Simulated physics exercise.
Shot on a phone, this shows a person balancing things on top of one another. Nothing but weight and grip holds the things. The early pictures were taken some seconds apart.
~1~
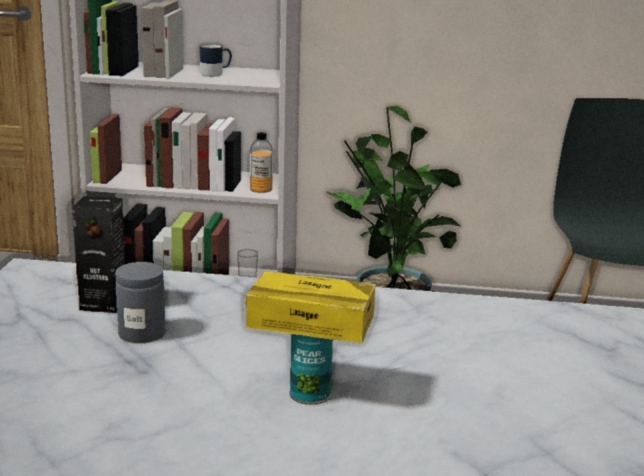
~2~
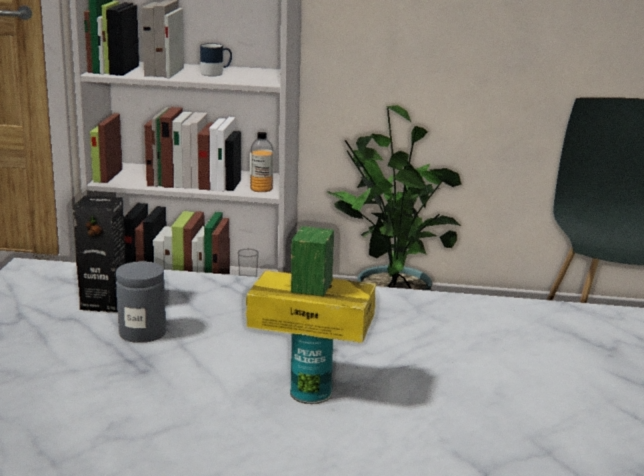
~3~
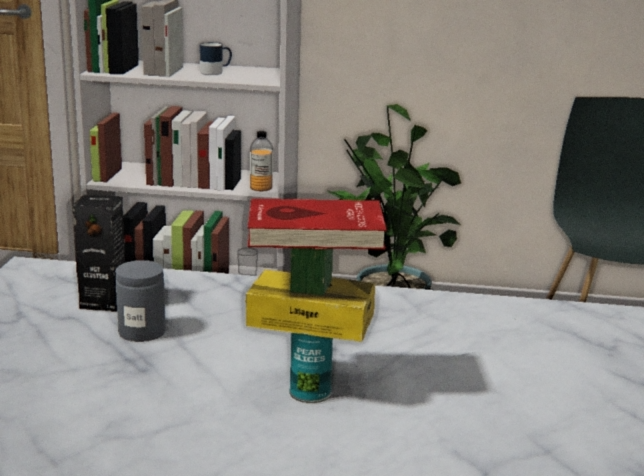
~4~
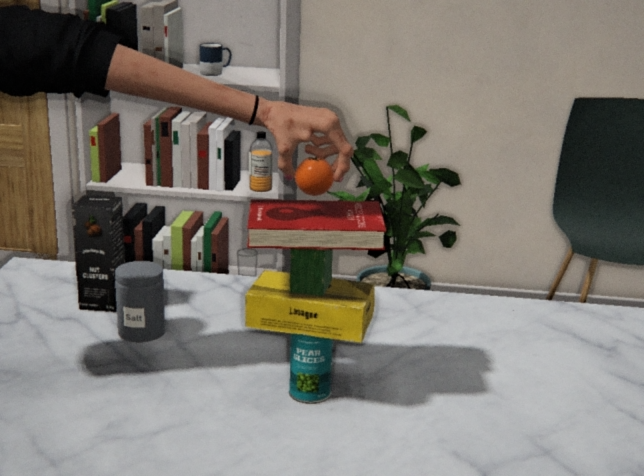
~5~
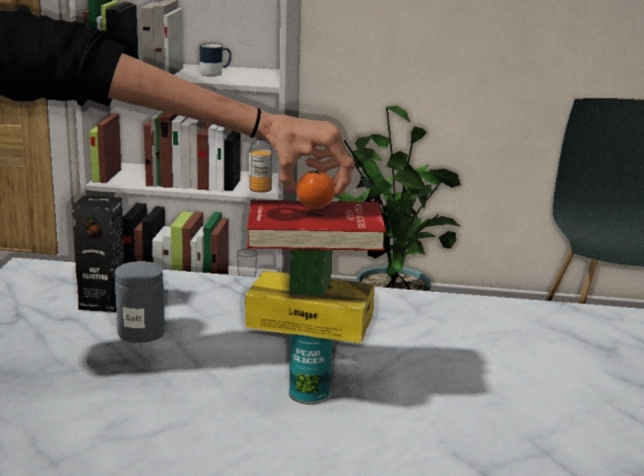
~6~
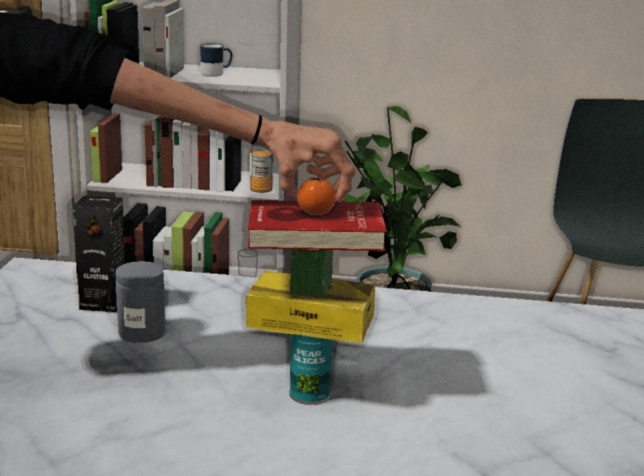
The video shows a stack on a marble table growing as a green block and then a red book appear above a yellow packet on a can, before a hand lowers a small orange tomato onto the book, still gripping it.
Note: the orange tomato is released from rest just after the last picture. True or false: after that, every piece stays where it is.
True.
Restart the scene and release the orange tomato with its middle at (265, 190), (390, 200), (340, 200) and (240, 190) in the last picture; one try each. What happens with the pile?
Try one: It stands firm; try two: It topples; try three: It stands firm; try four: It topples.
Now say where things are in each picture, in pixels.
In the first frame, the last thing is not in view yet.
In the second frame, the last thing is not in view yet; yellow packet (312, 305).
In the third frame, the last thing is not in view yet; green block (312, 260).
In the fourth frame, coming down; orange tomato (314, 176); red book (316, 224).
In the fifth frame, coming down; orange tomato (316, 189); yellow packet (311, 305).
In the sixth frame, set down, still held; orange tomato (316, 196); green block (312, 262).
Then, 0.80 s on from there, no change.
Then, 2.00 s on from there, orange tomato resting near (316, 197).
In the end, all 7 unmoved. At the end, from the last picture's camera, orange tomato near (316, 197). The pile stays up.
